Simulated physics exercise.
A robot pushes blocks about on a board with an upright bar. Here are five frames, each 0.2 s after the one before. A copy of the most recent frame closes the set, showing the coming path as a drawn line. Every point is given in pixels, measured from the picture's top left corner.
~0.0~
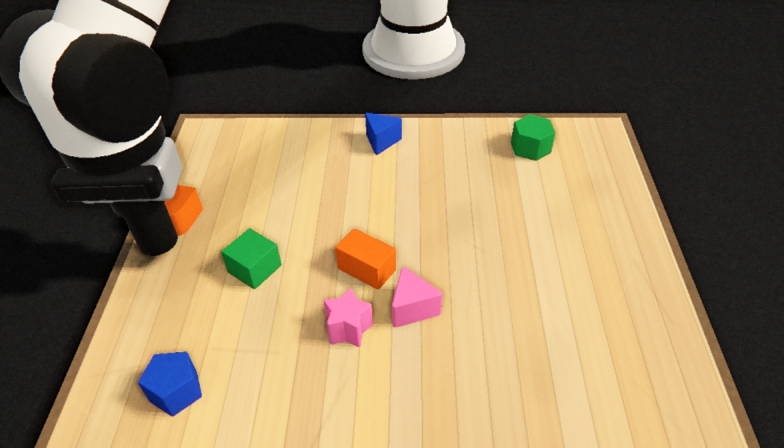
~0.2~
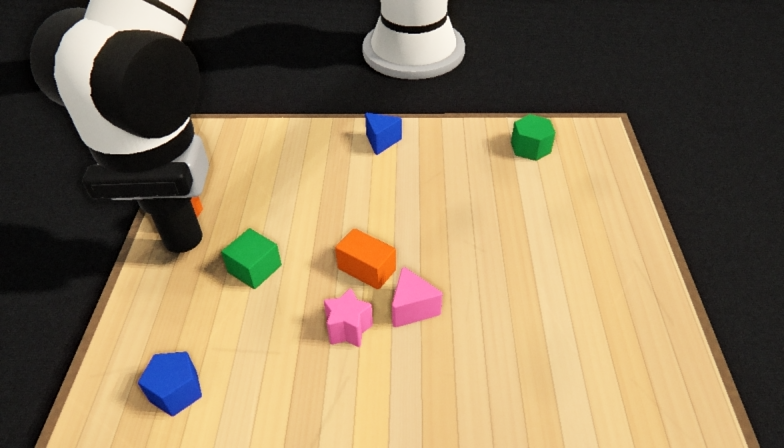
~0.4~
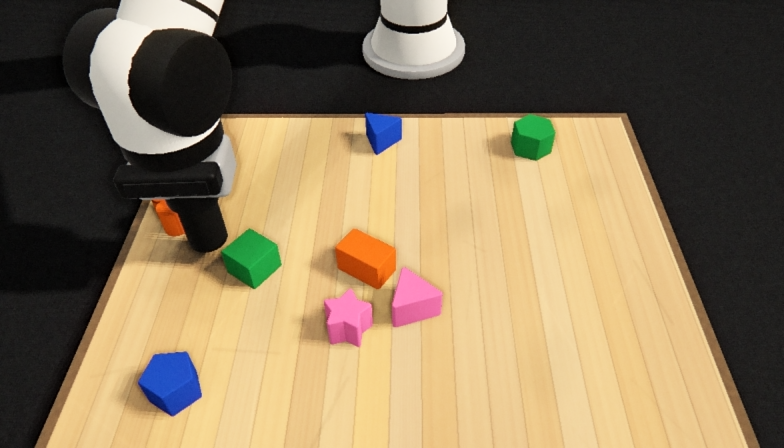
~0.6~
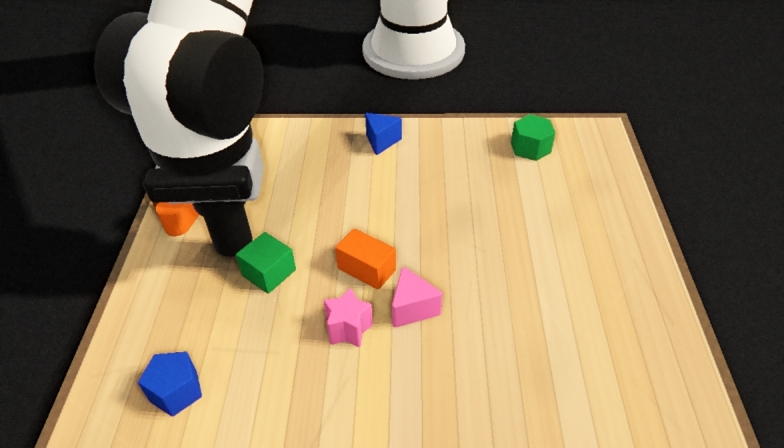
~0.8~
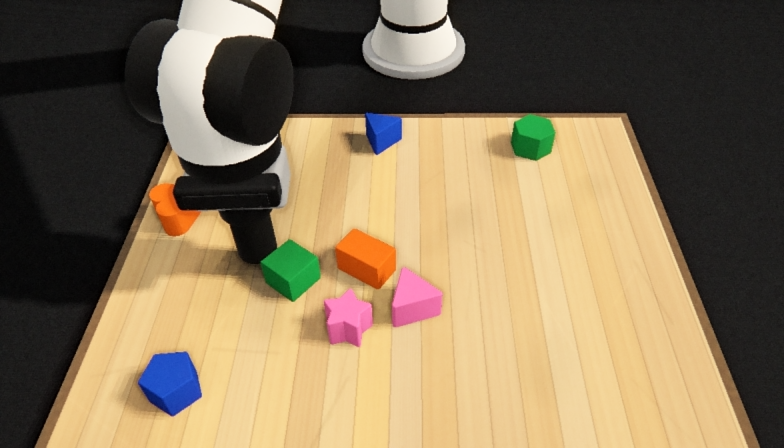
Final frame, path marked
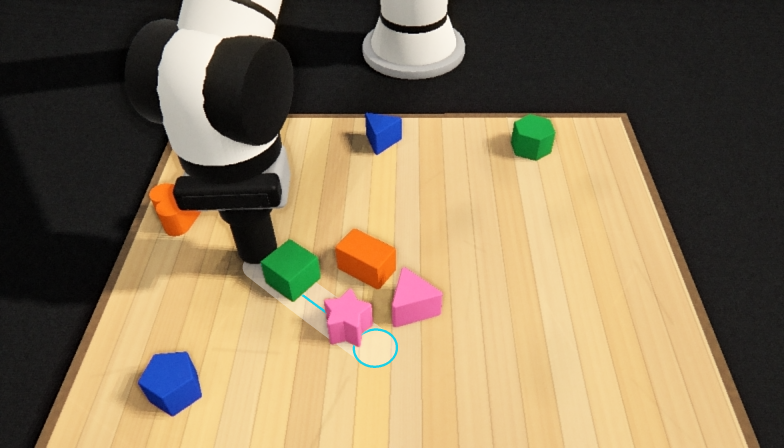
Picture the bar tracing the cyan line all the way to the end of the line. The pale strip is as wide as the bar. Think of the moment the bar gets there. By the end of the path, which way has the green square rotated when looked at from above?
It twists against the clock when seen from above.
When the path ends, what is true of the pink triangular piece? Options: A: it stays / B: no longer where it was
Choice B: No longer where it was.
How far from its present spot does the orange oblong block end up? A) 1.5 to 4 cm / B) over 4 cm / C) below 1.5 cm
Choice C: Below 1.5 cm.
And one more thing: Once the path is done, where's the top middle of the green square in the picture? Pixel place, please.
Somewhere near (409, 304).
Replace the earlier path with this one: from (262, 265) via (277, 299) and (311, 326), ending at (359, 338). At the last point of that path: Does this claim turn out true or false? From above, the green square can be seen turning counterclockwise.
That is true.
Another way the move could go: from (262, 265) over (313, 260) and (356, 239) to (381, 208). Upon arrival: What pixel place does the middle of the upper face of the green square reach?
About (322, 268).
Drawn move, from (262, 265) to (375, 348).
The first path, step by step. One third of the way, bar at (294, 276); green square at (332, 278), turned 30° anticlockwise; pink star at (351, 311), turned 10° clockwise.
Two thirds of the way, bar at (332, 304); green square at (375, 289), turned 40° anticlockwise; pink star at (367, 326), turned 30° clockwise.
At the end, bar at (374, 333); green square at (409, 304), turned 80° anticlockwise; pink star at (400, 354), turned 60° clockwise; orange oblong block still; pink triangular piece at (438, 283), turned 50° anticlockwise.
